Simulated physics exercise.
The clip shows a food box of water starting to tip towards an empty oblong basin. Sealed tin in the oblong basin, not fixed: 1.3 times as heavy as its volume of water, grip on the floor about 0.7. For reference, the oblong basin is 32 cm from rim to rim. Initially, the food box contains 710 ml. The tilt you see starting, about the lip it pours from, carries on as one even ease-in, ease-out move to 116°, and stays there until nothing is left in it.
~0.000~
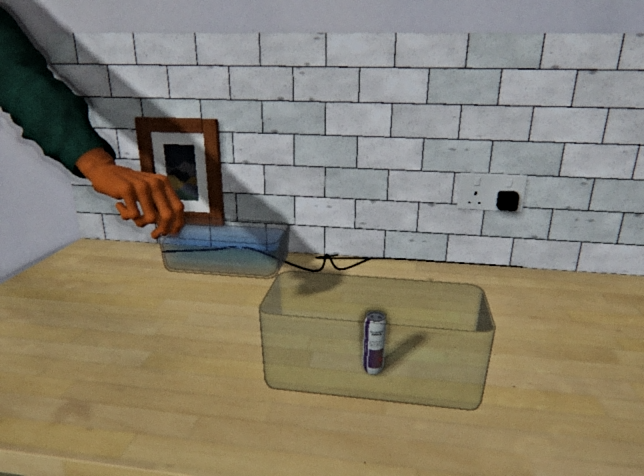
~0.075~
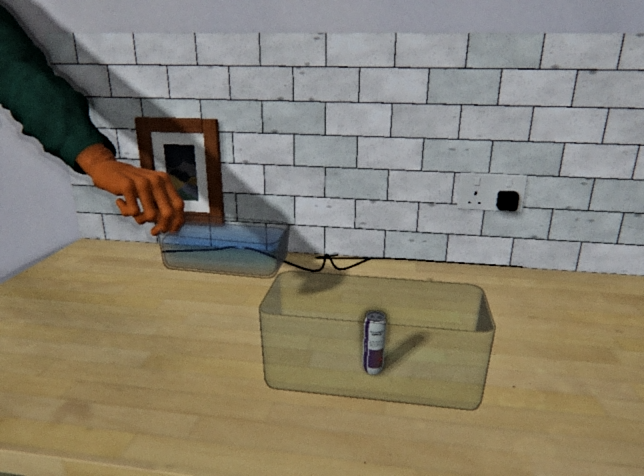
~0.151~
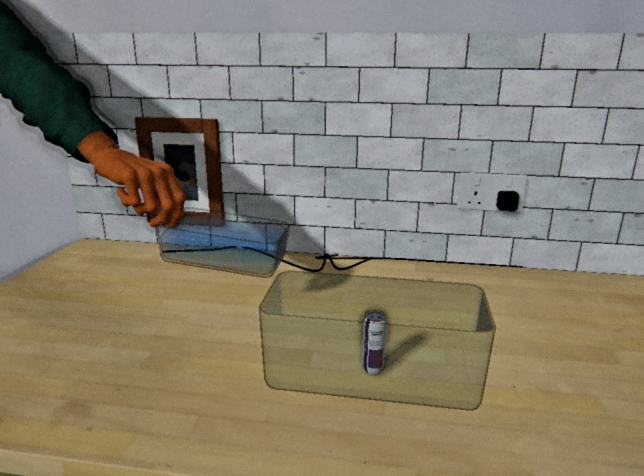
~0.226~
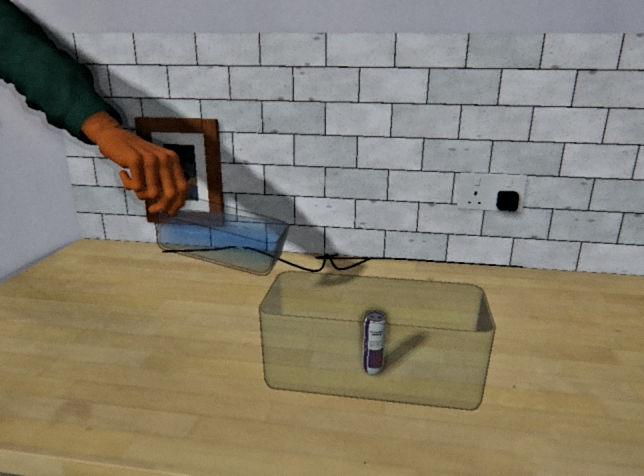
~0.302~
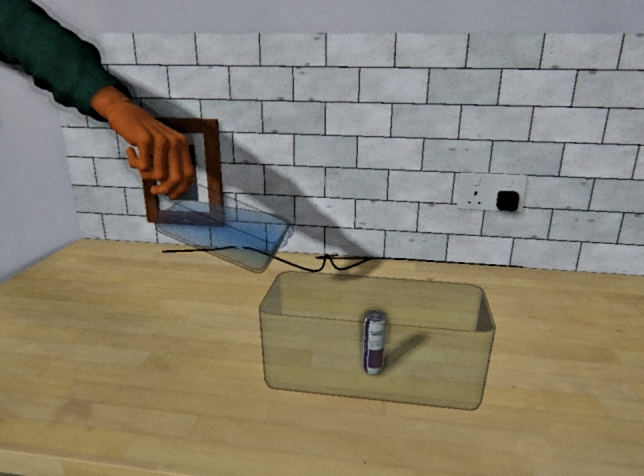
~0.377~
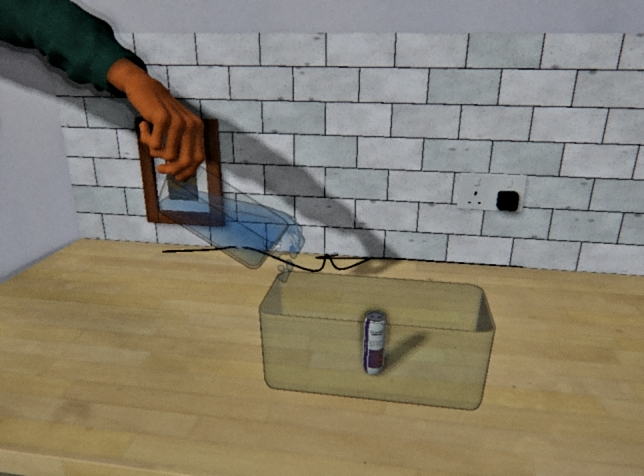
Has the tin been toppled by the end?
My guess is it's going to keel over.
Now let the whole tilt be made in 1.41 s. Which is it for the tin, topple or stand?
Then the tin does not tip.
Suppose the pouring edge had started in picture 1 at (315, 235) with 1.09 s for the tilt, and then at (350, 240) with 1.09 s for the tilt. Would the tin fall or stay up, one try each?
Try 1: Still standing; try 2: Still standing.
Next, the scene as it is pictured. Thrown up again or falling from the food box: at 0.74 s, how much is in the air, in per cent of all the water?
Some 34 % is the figure.
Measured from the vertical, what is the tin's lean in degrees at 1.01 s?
I'd say it's tipped close to 80 degrees.
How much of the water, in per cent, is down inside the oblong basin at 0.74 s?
About 56 per cent.
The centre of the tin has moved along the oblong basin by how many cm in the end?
Looks like roughly 6.5 cm in total.
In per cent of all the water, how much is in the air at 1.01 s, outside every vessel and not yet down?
Some 3 % is up in the air.
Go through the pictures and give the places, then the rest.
It leans 0°; its right rim is at (284, 234); the water meets the walls at (173, 231) and (283, 237); the oblong basin's rim runs from (270, 291) to (488, 308); the tin's top is at (375, 319), in the first frame.
It leans 1°; its right rim is at (284, 234); the water meets the walls at (173, 229) and (284, 237), in the second frame.
It leans 5°; its right rim is at (284, 235); the water meets the walls at (173, 225) and (283, 234), in the third frame.
It leans 12°; its right rim is at (283, 235); the water meets the walls at (172, 216) and (284, 230), in the fourth frame.
It leans 21°; its right rim is at (283, 235); the water meets the walls at (171, 206) and (285, 229); 5 per cent is over the edge, in the fifth frame.
It leans 31°; its right rim is at (283, 235); the water meets the walls at (171, 192) and (273, 221); 14 per cent is over the edge, in the sixth frame.
Then, 0.74 s in, the tilt is 89° and 6 per cent is still to pour; the tin stands where it began.
Then, 1.01 s in, the tilt is 114° and 0 per cent is still to pour; the tin lies on its side.
Then, 1.29 s in, the tilt is 116° and 0 per cent is still to pour; the tin lies on its side.
Then, 1.59 s in, the tilt is 116° and 0 per cent is still to pour; the tin lies on its side.
Finally, the tin lies on its side.
